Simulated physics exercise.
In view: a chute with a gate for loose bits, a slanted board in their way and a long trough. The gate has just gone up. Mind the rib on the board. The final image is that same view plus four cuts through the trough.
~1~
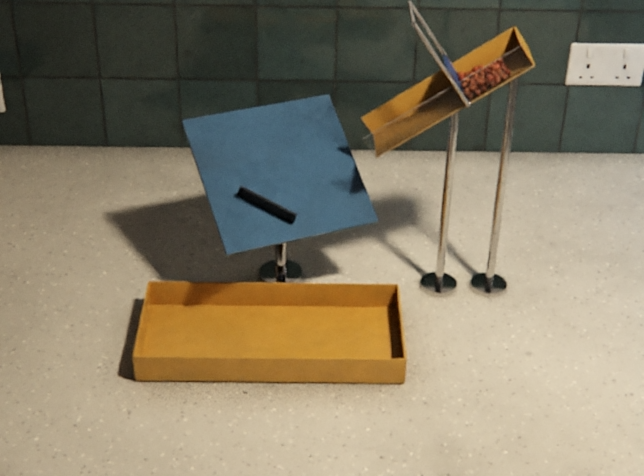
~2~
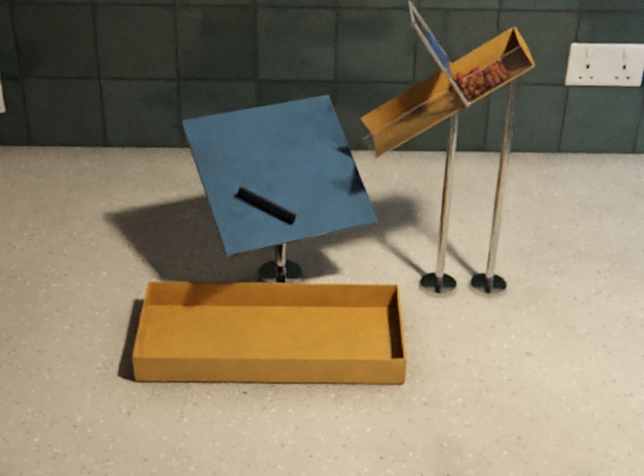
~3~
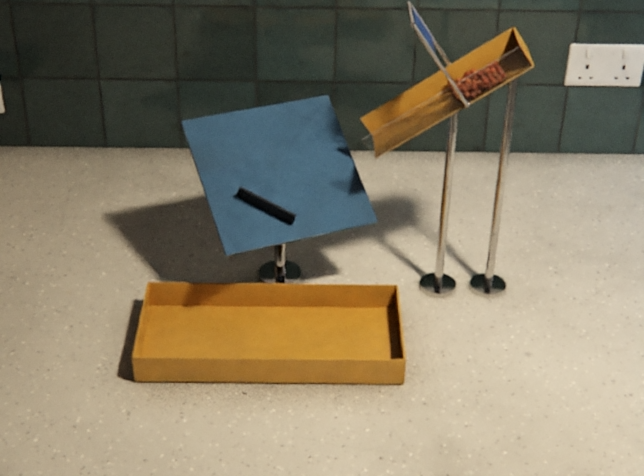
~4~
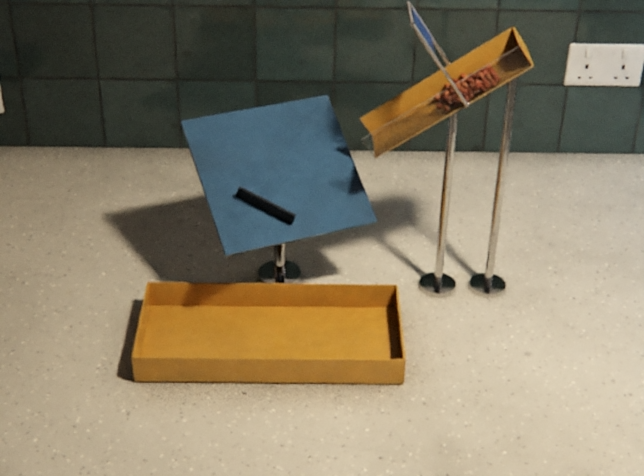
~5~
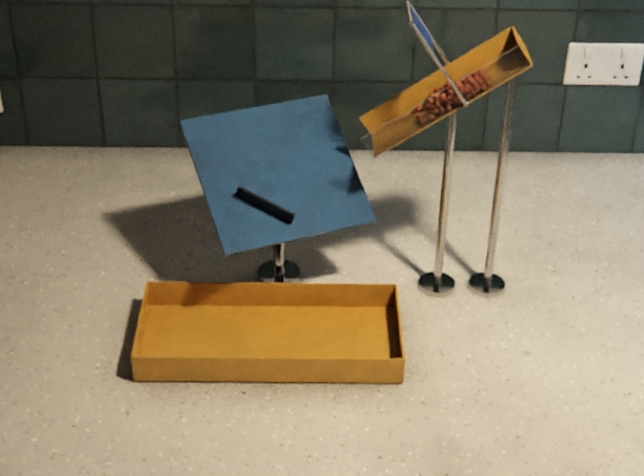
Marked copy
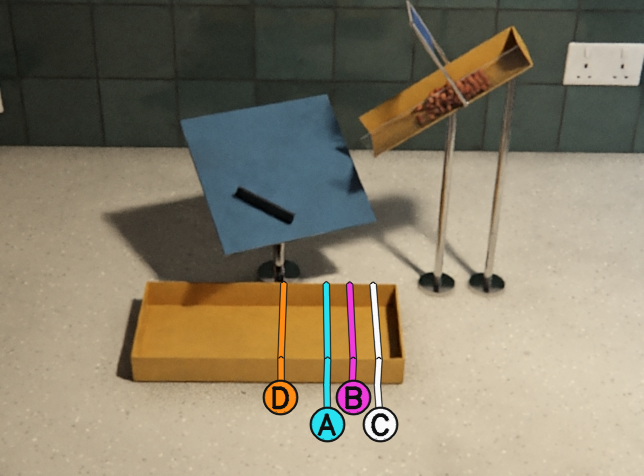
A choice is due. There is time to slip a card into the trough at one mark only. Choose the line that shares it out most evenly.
A works best here.
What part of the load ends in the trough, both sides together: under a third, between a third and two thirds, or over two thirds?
About that: Over two thirds.
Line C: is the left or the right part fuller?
More lands on the left.
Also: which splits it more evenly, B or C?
That is line B.
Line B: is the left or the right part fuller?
Left.
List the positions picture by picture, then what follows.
In the first frame, load behind the gate at (483, 81), clay pellets; lip of the chute at (375, 147), sloping gently.
In the second frame, middle of the board at (280, 171), tilted fairly steeply; middle of its low edge at (305, 238); of its high edge at (257, 107).
In the third frame, front corners of the trough at (133, 357) and (405, 360), empty; front of the load at (456, 95).
In the fourth frame, middle of the load at (468, 88); its front at (437, 97), about a quarter of the way to the lip; rib from (239, 187) to (296, 216).
In the fifth frame, middle of the load at (458, 92); its front at (419, 118), about half of the way to the lip.
On the marked copy, line A crosses the front rim at (327, 358); line B crosses the front rim at (353, 358); line C crosses the front rim at (378, 359); line D crosses the front rim at (281, 358).
For line A, of what is caught, about two thirds on the left of the divider, about a third on the right.
For line B, of what is caught, most on the left of the divider, a small part on the right.
For line C, of what is caught, all on the left of the divider, none on the right.
For line D, of what is caught, a small part on the left of the divider, nearly all on the right.
